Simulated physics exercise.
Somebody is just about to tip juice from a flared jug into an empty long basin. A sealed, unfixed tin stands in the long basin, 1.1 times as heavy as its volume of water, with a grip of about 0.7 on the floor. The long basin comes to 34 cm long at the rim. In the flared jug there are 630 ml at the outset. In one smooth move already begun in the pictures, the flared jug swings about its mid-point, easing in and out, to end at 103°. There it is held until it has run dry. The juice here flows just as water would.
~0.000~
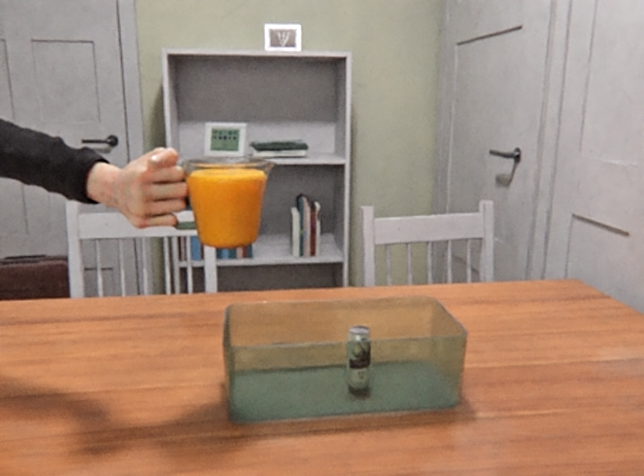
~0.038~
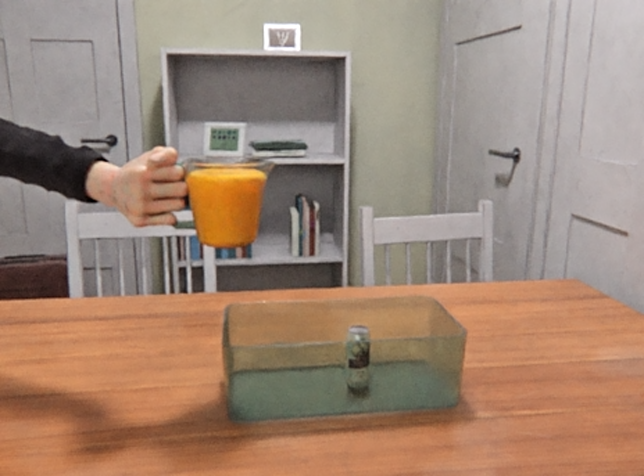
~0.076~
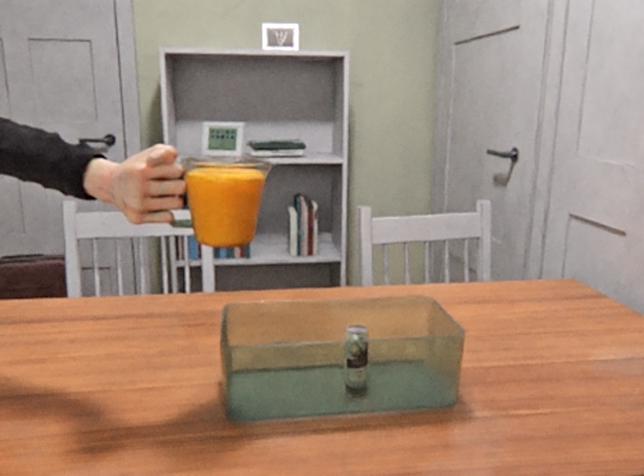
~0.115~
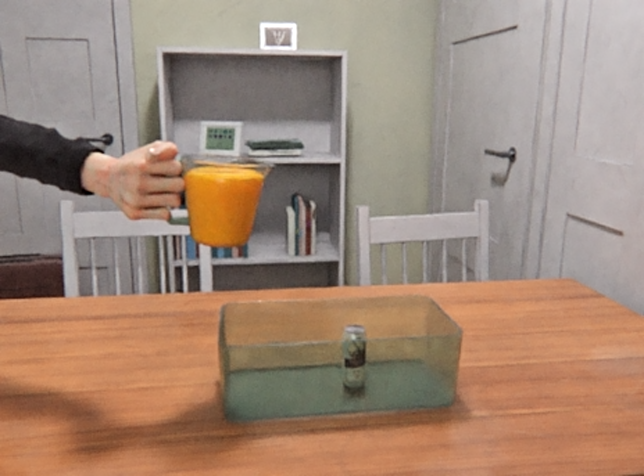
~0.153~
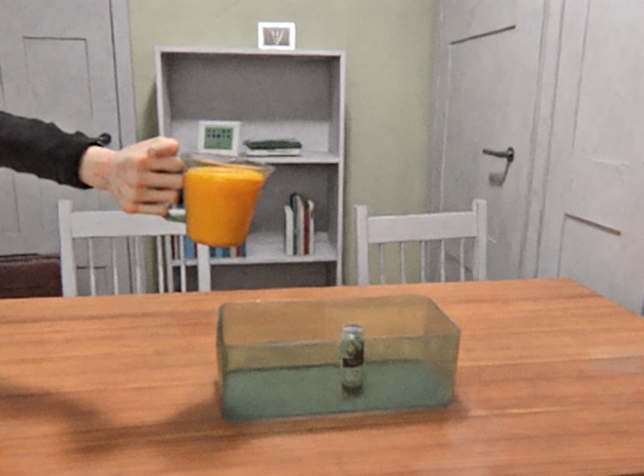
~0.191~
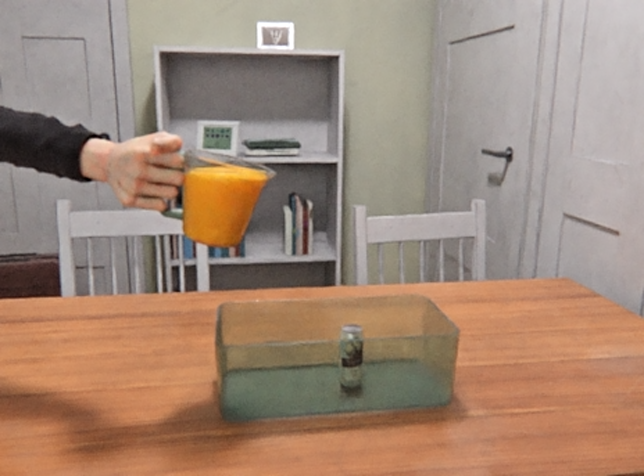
A hand held a flared jug of orange juice above a wooden table, left of a long clear basin with a small tin inside, and slowly tilted the jug slightly to the right.
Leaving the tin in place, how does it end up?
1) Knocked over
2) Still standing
The answer is 2.
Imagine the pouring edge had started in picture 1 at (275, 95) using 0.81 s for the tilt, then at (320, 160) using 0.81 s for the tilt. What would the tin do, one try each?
The tin overturns the first time and stays vertical the second time.
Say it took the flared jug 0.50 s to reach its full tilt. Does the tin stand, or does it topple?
Then it tips over.
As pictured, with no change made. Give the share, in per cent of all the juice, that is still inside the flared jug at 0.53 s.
68 %.
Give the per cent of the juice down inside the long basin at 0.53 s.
I reckon close to 4 percent of it.
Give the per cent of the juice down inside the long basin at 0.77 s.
60 per cent or thereabouts.
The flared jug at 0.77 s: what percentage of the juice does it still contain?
I reckon near 14 per cent still sits there.
Then, 0.53 s in, the tilt is 75° and 68 per cent is still to pour; the tin stands where it began.
Then, 0.77 s in, the tilt is 102° and 15 per cent is still to pour; the tin leans 4°.
Then, 1.03 s in, the tilt is 103° and 0 per cent is still to pour; the tin stands 1 cm from where it began.
Then, 1.31 s in, the tilt is 103° and 0 per cent is still to pour; the tin stands 1 cm from where it began.
Finally, the tin stands 1 cm from where it began.
